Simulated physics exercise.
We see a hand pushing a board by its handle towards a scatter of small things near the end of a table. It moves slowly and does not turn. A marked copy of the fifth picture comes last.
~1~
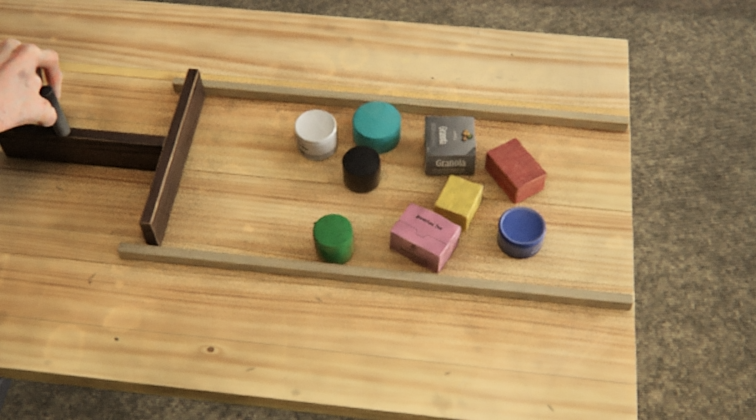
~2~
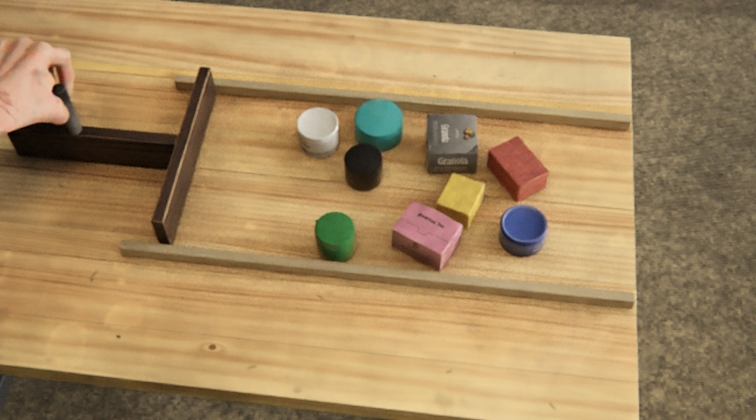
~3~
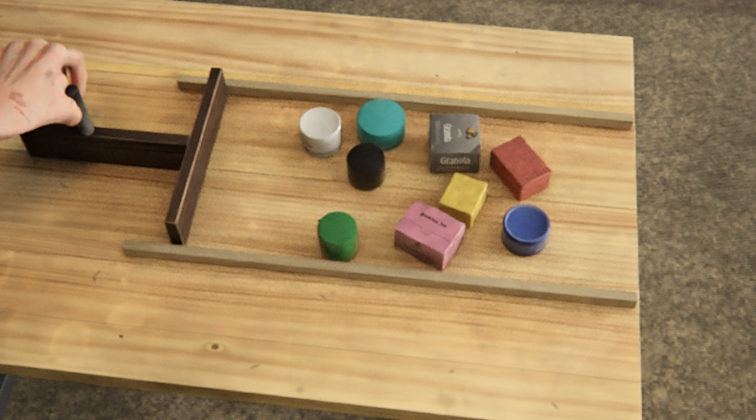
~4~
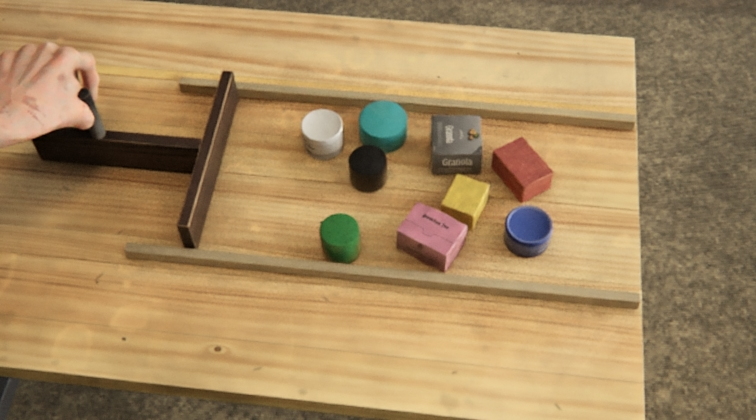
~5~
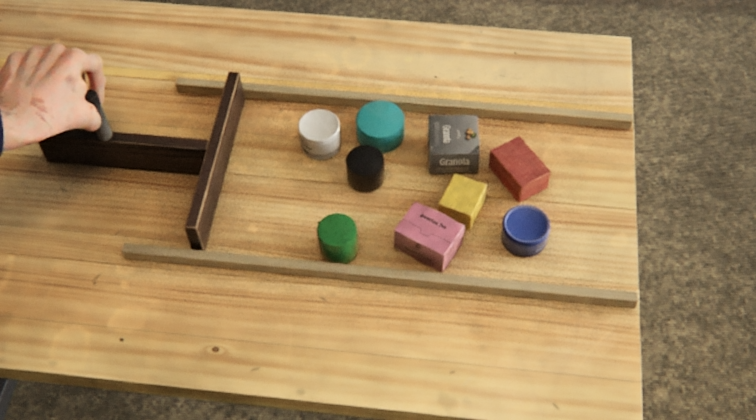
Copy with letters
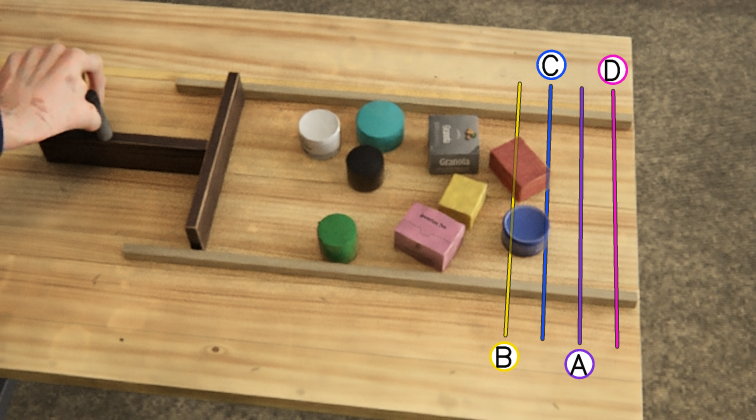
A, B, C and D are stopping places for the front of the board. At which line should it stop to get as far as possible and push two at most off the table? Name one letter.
At C, and not beyond.
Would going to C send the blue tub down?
Yes.
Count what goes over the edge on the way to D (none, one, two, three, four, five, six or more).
In all, six or more.
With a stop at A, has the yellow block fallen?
Yes.
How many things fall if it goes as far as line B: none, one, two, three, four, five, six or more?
The count is none.
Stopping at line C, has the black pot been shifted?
Yes.
On the marked copy, A at (581, 204); B at (513, 198); C at (547, 201); D at (615, 207).
With C. Early on, board (330, 155); green pot (346, 241); turquoise tin (403, 123).
Further on, board (450, 166); red block (564, 180); blue tub (559, 222).
At the end, board (546, 174); red block over the edge; blue tub over the edge; two fallen.
As for the rest, A drops five; B is within the limit but short; D drops nine.
